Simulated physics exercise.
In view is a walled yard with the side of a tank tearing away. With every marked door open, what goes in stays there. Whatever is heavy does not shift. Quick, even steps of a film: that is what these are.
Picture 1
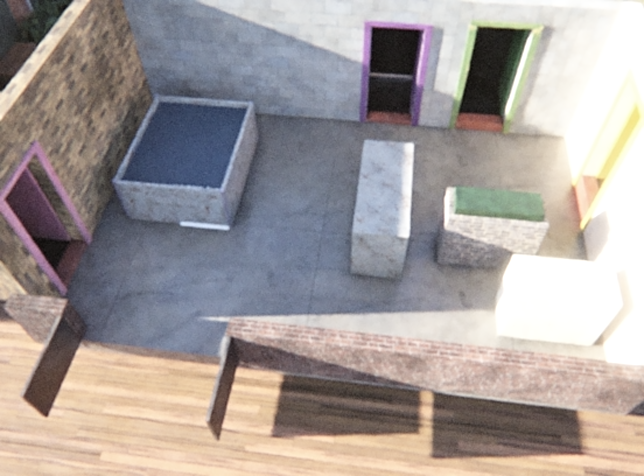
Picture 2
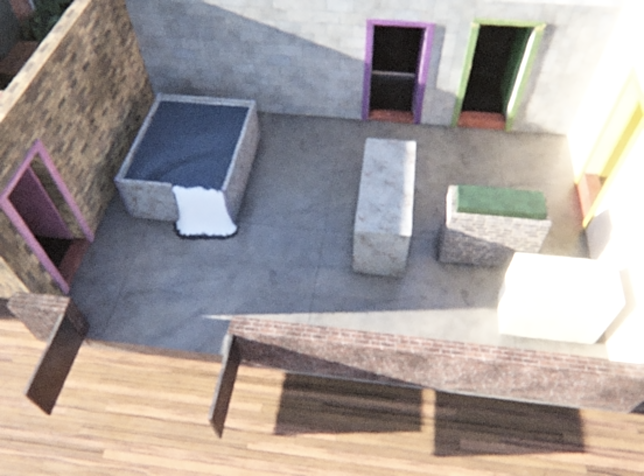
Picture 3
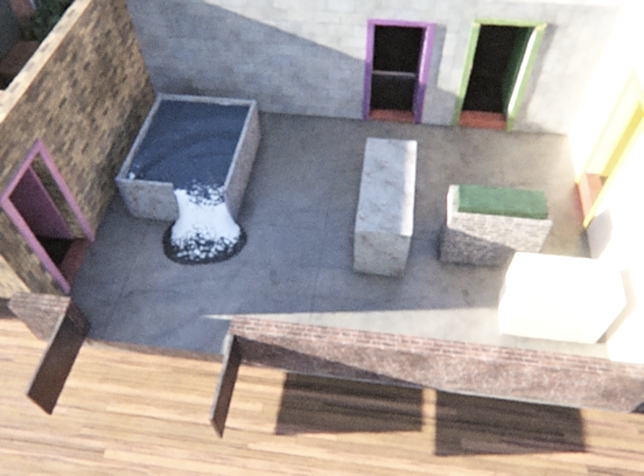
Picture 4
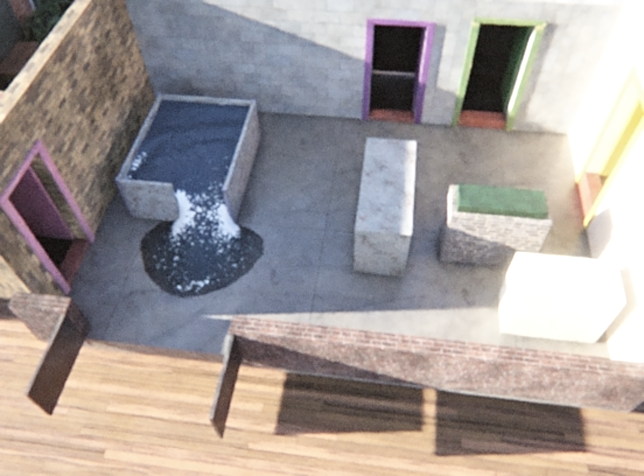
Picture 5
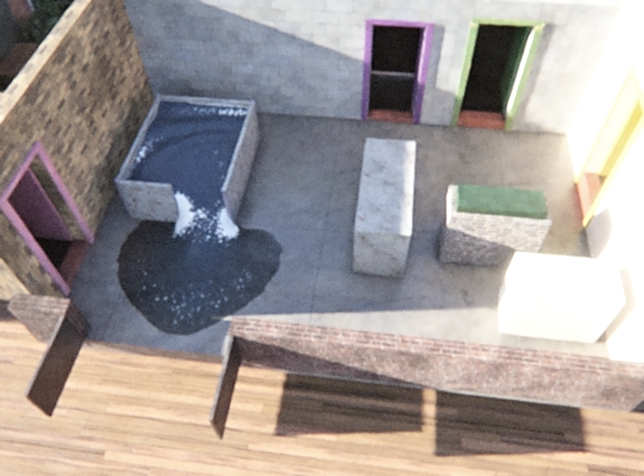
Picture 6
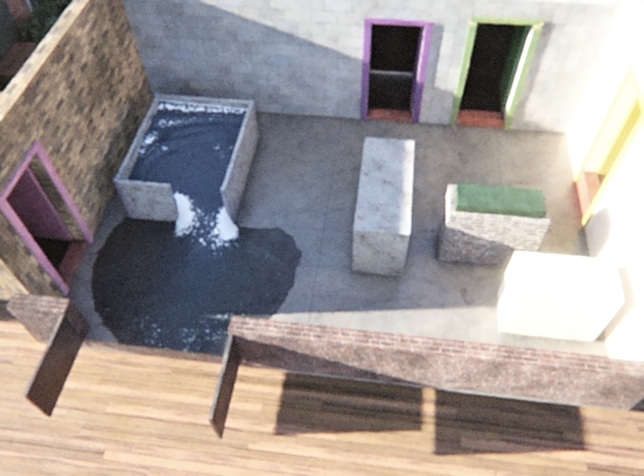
Dark blue water bursts through the front side of an open grey tank at the left of a walled yard, seen from above by a still camera. A pale block, a green-topped block and a bright white one stand to the right, with purple and green doorways behind and a pink one at left. The water pours out white and foaming, then spreads in a widening dark pool across the grey floor to the front opening.
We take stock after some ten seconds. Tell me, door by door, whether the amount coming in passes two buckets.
In order: The green door lets in little enough there; the yellow door lets in little enough there; the pink door lets in little enough there; the purple door lets in little enough there.
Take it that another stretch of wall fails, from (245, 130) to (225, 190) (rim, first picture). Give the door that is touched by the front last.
The pink one is last in line.
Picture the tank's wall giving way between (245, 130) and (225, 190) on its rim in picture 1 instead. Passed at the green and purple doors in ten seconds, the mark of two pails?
One by one: The green door takes less; the purple door lets more in.
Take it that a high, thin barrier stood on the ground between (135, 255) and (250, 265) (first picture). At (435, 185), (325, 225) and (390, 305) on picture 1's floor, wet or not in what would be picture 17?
Results in sequence: Bone-dry / swamped / swamped.
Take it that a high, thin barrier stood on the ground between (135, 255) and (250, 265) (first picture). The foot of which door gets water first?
Earliest: The pink-painted one.
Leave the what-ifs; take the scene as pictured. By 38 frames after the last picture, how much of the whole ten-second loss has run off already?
It comes to around 80 per cent.
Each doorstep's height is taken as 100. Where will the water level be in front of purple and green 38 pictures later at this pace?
Estimate, in order: 0 and 0 percent.
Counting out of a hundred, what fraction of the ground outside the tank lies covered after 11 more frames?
That comes to about 30 per cent.
A moment on, water covers 25 % of the floor; the green door not reached, the yellow door not reached, the pink door wet at the sill, nothing in, the purple door not reached.
Next, water covers 30 % of the floor; the green door not reached, the yellow door not reached, the pink door wet at the sill, nothing in, the purple door not reached.
Then, water covers 40 % of the floor; the green door not reached, the yellow door not reached, the pink door wet at the sill, nothing in, the purple door not reached.
Later, water covers 50 % of the floor; the green door not reached, the yellow door wet at the sill, nothing in, the pink door wet at the sill, nothing in, the purple door not reached.
In the end, water covers 70 % of the floor; the green door wet at the sill, nothing in, the yellow door wet at the sill, nothing in, the pink door wet at the sill, nothing in, the purple door not reached.
